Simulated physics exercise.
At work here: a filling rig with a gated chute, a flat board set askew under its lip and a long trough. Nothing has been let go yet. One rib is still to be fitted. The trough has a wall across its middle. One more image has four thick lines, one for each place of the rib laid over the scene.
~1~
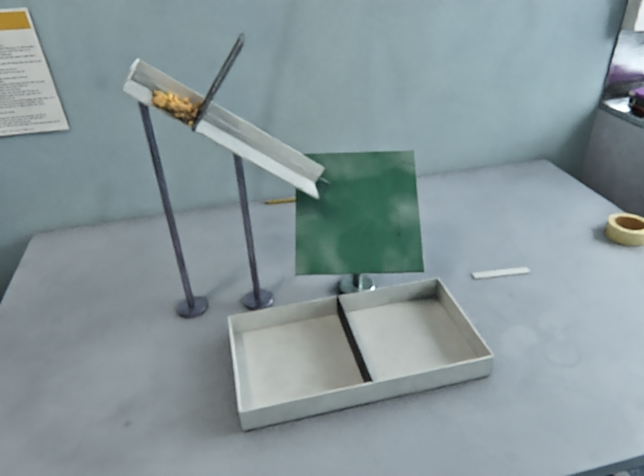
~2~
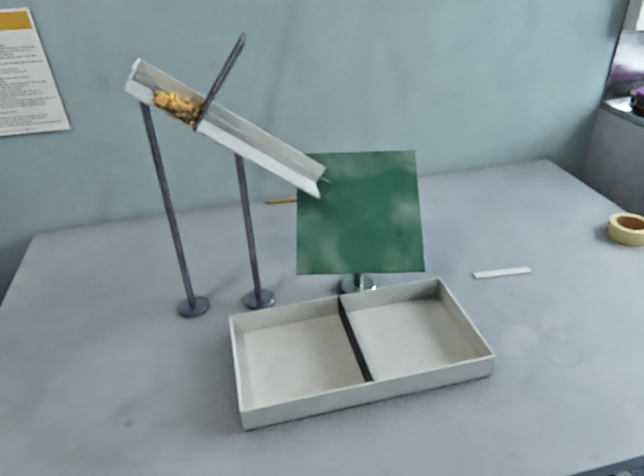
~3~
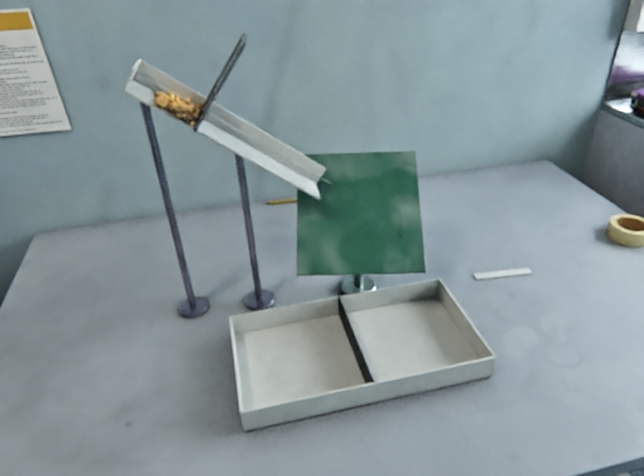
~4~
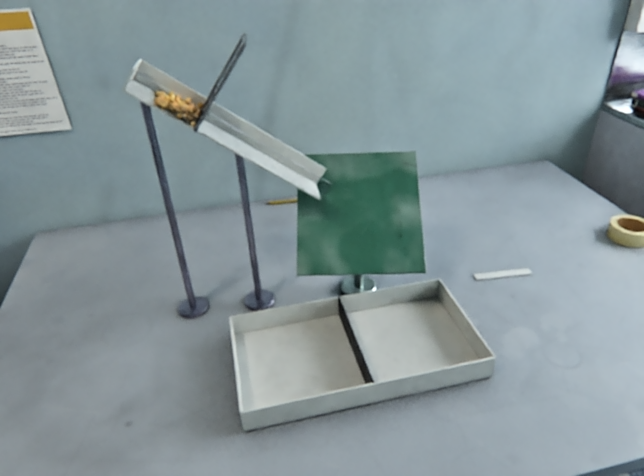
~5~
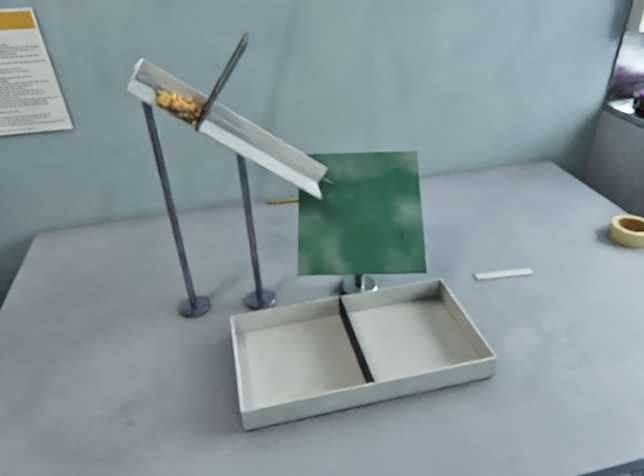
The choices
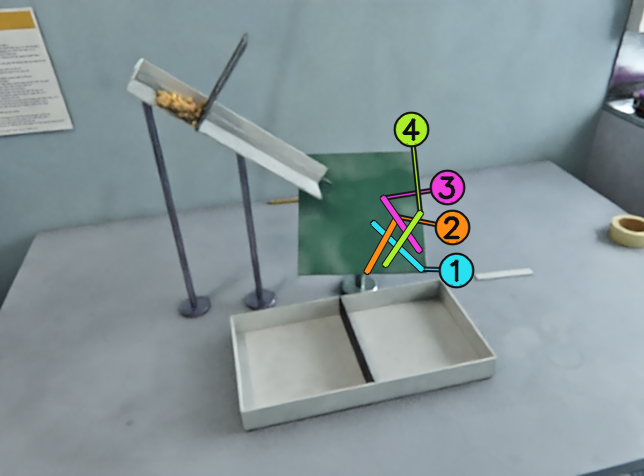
Yellowish chickpeas sit still behind the closed gate of a sloping white chute on two dark stands, and nothing visibly moves from start to finish. Below the chute's lip, a tilted green board stands behind an empty pale trough split by a dark middle wall.
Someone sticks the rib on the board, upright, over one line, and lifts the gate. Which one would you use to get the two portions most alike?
2 works best here.
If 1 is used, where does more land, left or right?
More lands on the right.
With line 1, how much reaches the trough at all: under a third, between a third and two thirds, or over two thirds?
Line 1 gives over two thirds.
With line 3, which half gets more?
Right.
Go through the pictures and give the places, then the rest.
Load behind the gate at (180, 110), dried chickpeas; lip of the chute at (316, 191), sloping fairly steeply, in the first picture.
Middle of the board at (358, 209), tilted fairly steeply; middle of its low edge at (361, 273); of its high edge at (356, 152), in the second picture.
Front corners of the trough at (241, 412) and (495, 357); front end of its middle wall at (374, 383); gate still shut at (210, 99), in the third picture.
Middle of the load at (182, 110); lip at (318, 191), in the fourth picture.
Middle of the load at (183, 109); lip at (319, 191), in the fifth picture.
On the marked copy, line 1 from (373, 223) to (421, 269); line 2 from (397, 216) to (367, 271); line 3 from (383, 198) to (419, 250); line 4 from (420, 213) to (385, 264).
If 1 is chosen, of what is caught, a stray few in the left half, nearly all in the right.
If 2 is chosen, of what is caught, about a third in the left half, about two thirds in the right.
If 3 is chosen, of what is caught, a stray few in the left half, nearly all in the right.
If 4 is chosen, of what is caught, a small part in the left half, nearly all in the right.
